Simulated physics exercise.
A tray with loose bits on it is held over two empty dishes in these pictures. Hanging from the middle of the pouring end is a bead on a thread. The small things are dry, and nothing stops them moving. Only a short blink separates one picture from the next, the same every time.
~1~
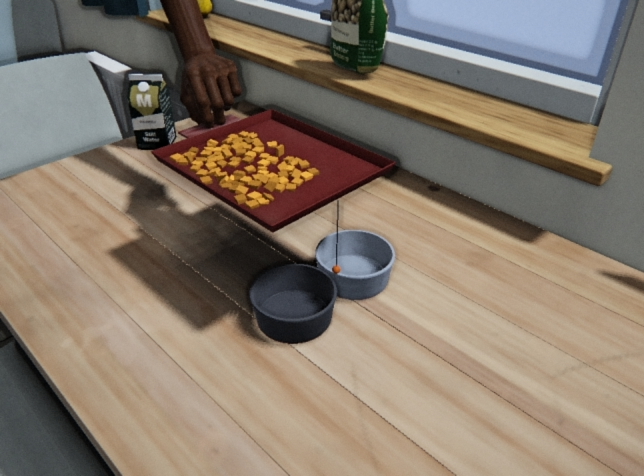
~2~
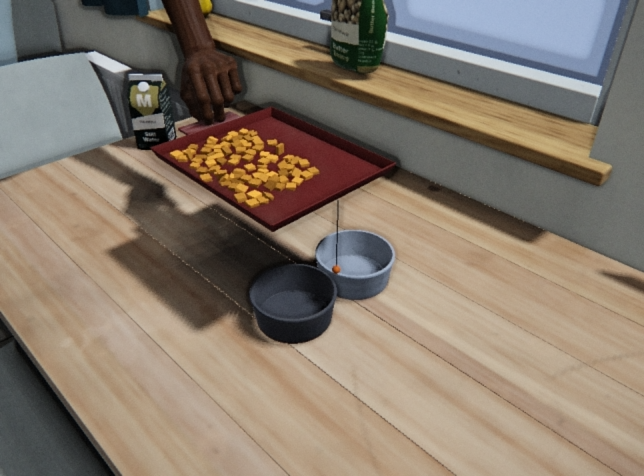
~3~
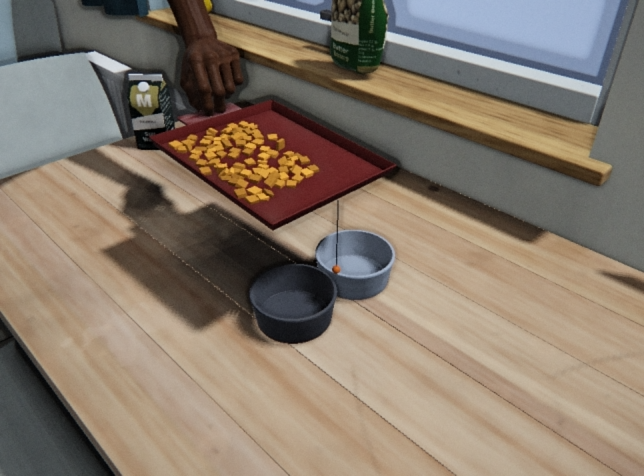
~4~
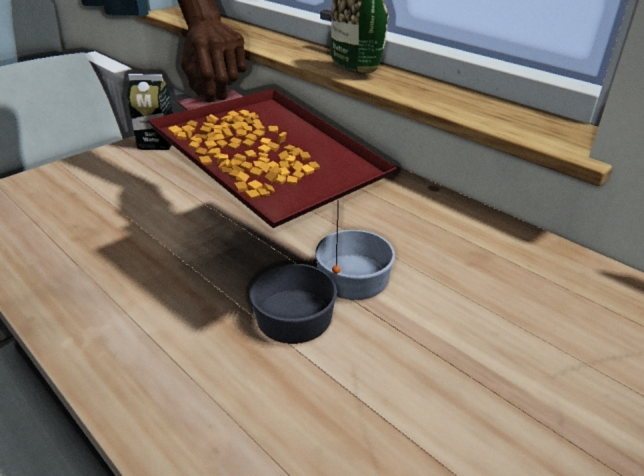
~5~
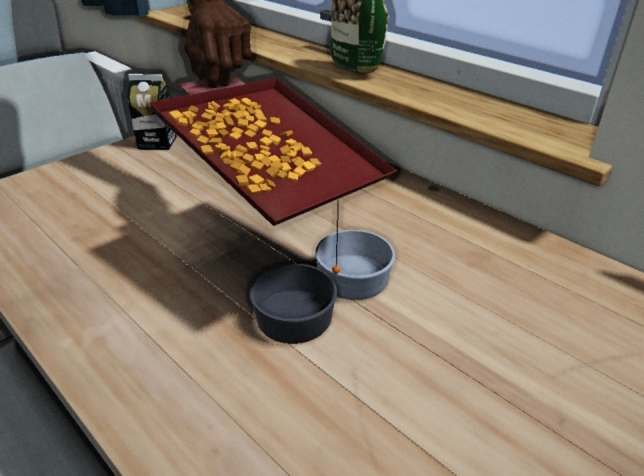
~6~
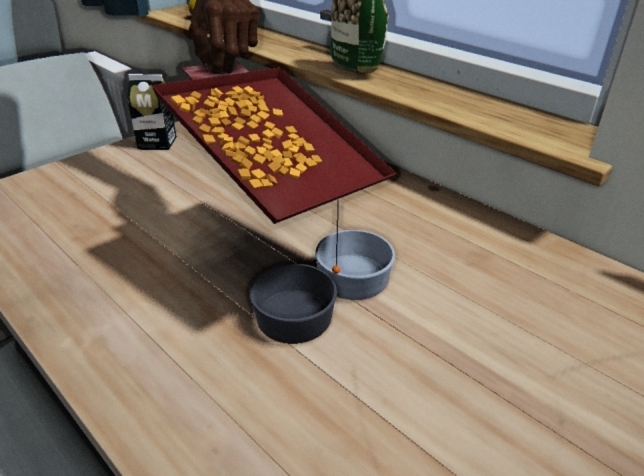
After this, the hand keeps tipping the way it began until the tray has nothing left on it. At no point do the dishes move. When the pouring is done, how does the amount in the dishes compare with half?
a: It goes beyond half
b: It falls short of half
(b) It falls short of half.
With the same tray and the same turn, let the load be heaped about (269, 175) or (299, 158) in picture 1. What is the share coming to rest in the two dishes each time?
Estimate: 40 % first, 50 % second.
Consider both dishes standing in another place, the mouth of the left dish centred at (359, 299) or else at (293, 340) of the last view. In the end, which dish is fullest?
The first time it is the dish to the right, and the second time it is the dish to the right.
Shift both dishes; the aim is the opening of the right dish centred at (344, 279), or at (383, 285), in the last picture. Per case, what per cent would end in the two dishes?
Close to 30 in a hundred, then close to 50 in a hundred.
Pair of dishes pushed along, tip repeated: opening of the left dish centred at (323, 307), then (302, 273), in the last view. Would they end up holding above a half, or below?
At place one the bulk; at place two the minor share.
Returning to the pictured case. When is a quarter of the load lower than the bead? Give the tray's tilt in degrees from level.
Close to 75° of tilt at that moment.
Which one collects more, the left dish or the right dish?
The fuller one is the one on the right.
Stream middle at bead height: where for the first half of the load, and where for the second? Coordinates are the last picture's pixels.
Starting near (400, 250), moving on to near (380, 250).
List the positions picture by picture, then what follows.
In the first frame, corners of the pouring end near (272, 222) and (390, 162), level; middle of the load near (248, 160), small crackers; left dish near (323, 322); right dish near (383, 280); bead on its thread near (336, 270).
In the second frame, corners of the pouring end near (273, 221) and (390, 163), level; middle of the load near (248, 158).
In the third frame, corners of the pouring end near (273, 220) and (390, 164), tipped barely, lowest at the right corner; middle of the load near (248, 152).
In the fourth frame, corners of the pouring end near (275, 218) and (391, 167), tipped a little, lowest at the right corner; middle of the load near (248, 143).
In the fifth frame, corners of the pouring end near (276, 216) and (391, 169), tipped clearly, lowest at the right corner; middle of the load near (250, 134).
In the sixth frame, corners of the pouring end near (278, 214) and (391, 172), tipped clearly, lowest at the right corner; middle of the load near (252, 126); left dish near (323, 322); right dish near (383, 280).
Shortly afterwards, tray tipped steeply; the bulk on the tray; a little in the air.
Next, tray tipped past a quarter turn; near a quarter in the right dish; near two thirds outside both; a little in the air.
Some moments later, tray tipped past a quarter turn; near a third in the right dish; near two thirds outside both.
In the end, tray tipped past a quarter turn; none at all in the left dish; near a third in the right dish; near two thirds outside both.
